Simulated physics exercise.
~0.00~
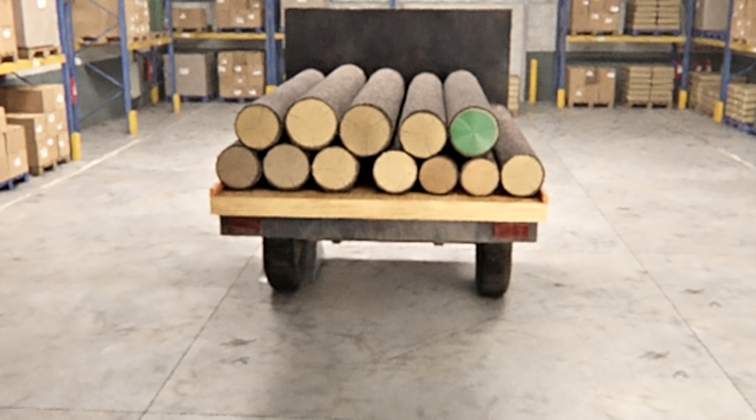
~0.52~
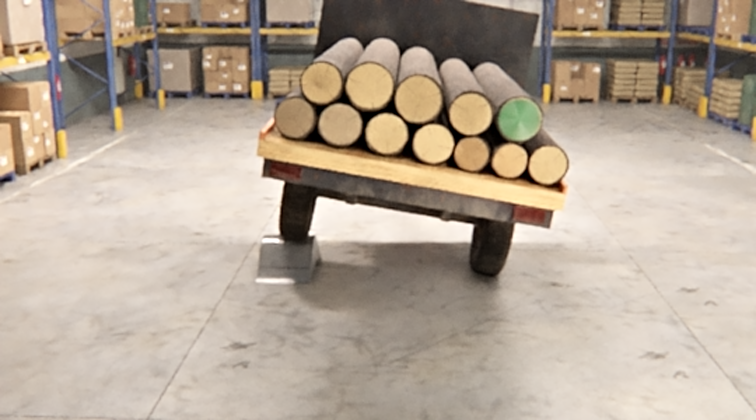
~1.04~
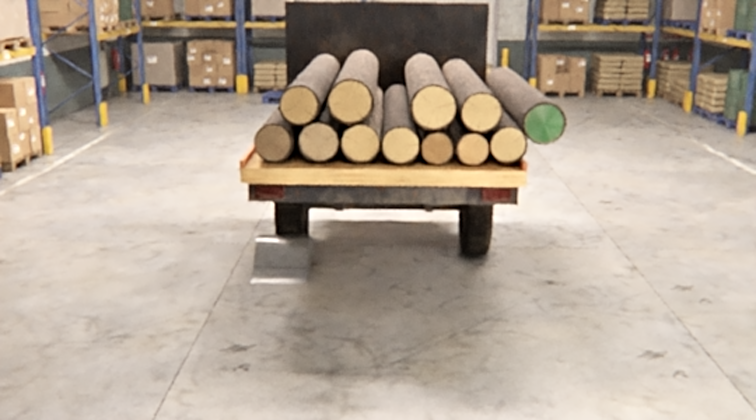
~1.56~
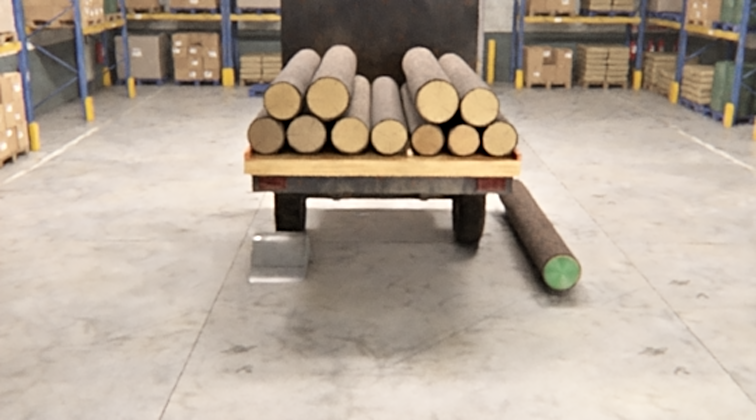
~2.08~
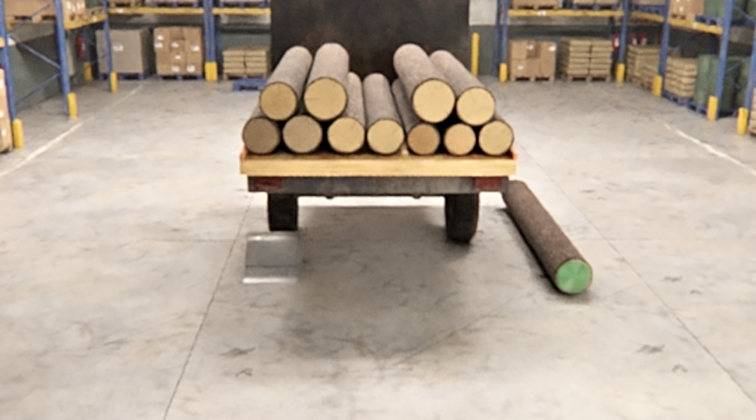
A trailer of logs tilts over a hump, and the green log drops off right.
